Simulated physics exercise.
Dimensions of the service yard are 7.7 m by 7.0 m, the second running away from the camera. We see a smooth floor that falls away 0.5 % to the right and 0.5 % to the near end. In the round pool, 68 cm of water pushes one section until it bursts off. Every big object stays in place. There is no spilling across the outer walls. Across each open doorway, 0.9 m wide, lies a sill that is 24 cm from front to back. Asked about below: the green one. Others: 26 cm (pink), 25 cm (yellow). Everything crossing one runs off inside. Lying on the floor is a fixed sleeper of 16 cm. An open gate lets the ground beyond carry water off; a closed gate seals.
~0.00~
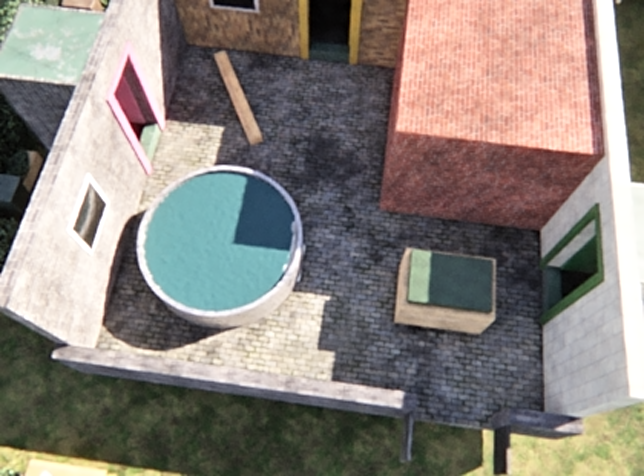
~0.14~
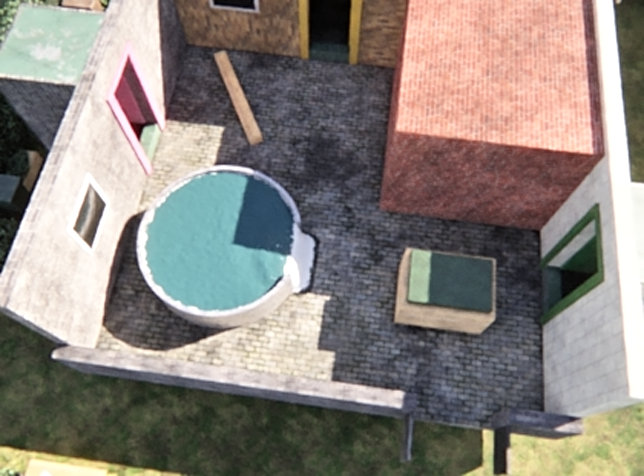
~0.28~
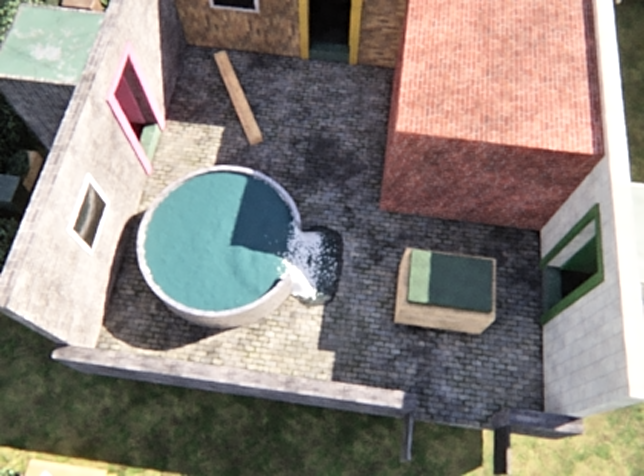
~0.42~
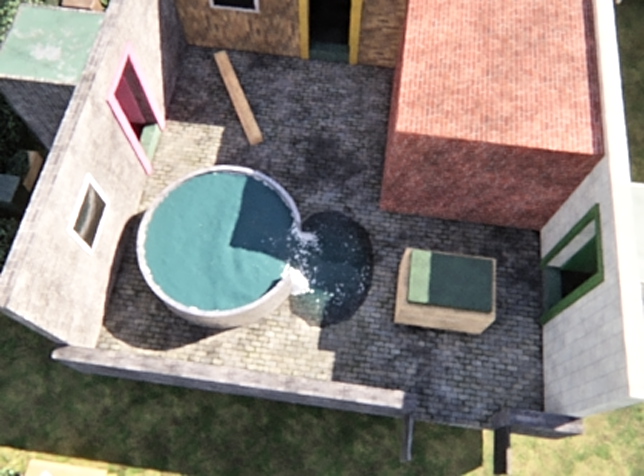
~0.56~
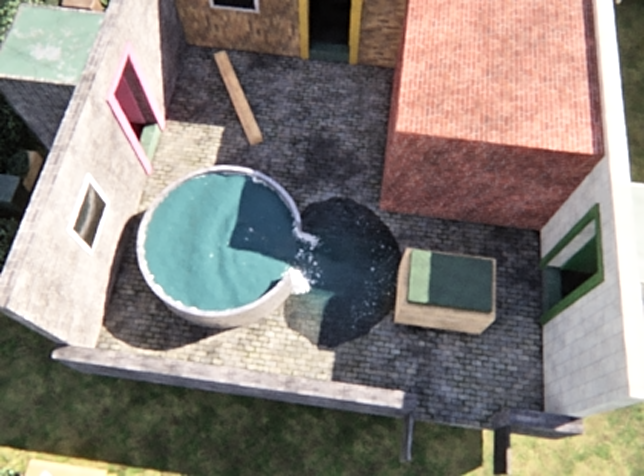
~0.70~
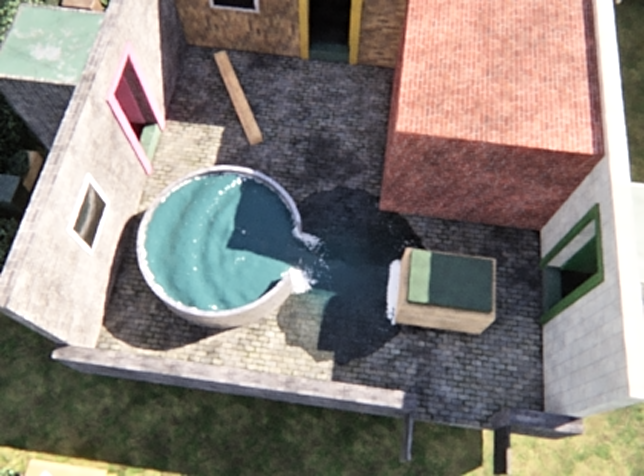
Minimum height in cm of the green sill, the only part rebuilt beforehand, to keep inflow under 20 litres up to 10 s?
19 cm.
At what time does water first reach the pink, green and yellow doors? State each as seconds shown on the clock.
Front log: Pink = 8.5 s, green = 2.0 s, yellow = 3.6 s.
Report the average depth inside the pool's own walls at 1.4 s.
On average, around 53 cm.
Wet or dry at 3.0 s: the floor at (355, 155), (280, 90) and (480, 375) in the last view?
I'd mark them touched by the flood, spared by the flood and touched by the flood, respectively.
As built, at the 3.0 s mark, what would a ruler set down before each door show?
In cm - pink: 0, green: 22, yellow: 0.
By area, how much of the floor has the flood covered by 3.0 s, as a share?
Approximately 45 % of it.
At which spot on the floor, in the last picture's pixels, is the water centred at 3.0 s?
(302, 266), roughly.
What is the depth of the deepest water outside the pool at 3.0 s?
I'd put it near 34 cm.
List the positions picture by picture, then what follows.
The round pool at (221, 238) is whole and still, 68 cm deep; the green door at (564, 274) is dry, in the first picture.
The gap is at (298, 258), the front 0.3 m out at (316, 242); the back of the round pool holds 68 cm, in the second picture.
The front is at (338, 242), 0.7 m from the gap at (298, 259); 0.9 m2 of floor is wet, 68 cm left at the back, in the third picture.
The front is at (369, 258), 1.3 m from the gap at (298, 259); 2.2 m2 of floor is wet, 68 cm left at the back, in the fourth picture.
The gap is at (298, 259), the front 1.8 m out at (395, 296); the back of the round pool holds 68 cm, in the fifth picture.
The front is at a hidden place, 2.3 m from the gap at (298, 259); 4.9 m2 of floor is wet, 67 cm left at the back; the green door at (564, 274), 4.5 m from the gap, is still 2.2 m from the nearest water, in the sixth picture.
After 1.4 s water covers 25 % of the floor, deepest (40 cm) near (385, 294); it has not reached the green door.
After 3.0 s water covers 45 % of the floor, deepest (34 cm) near (535, 250); 22 cm at the green door, 0 litres in over its 26 cm sill.
After 10.0 s water covers 80 % of the floor, deepest (17 cm) near (538, 420); 13 cm at the green door, 1 litre in over its 26 cm sill.
At the green door as built, the water arrived by 2.1 s and peaked near 22 cm at 3.0 s.
Run again over the same 10 s with other heights there, 37 litres in over 17 cm, 5 litres over 23 cm. The limit of 20 litres is kept from about 19 cm up.
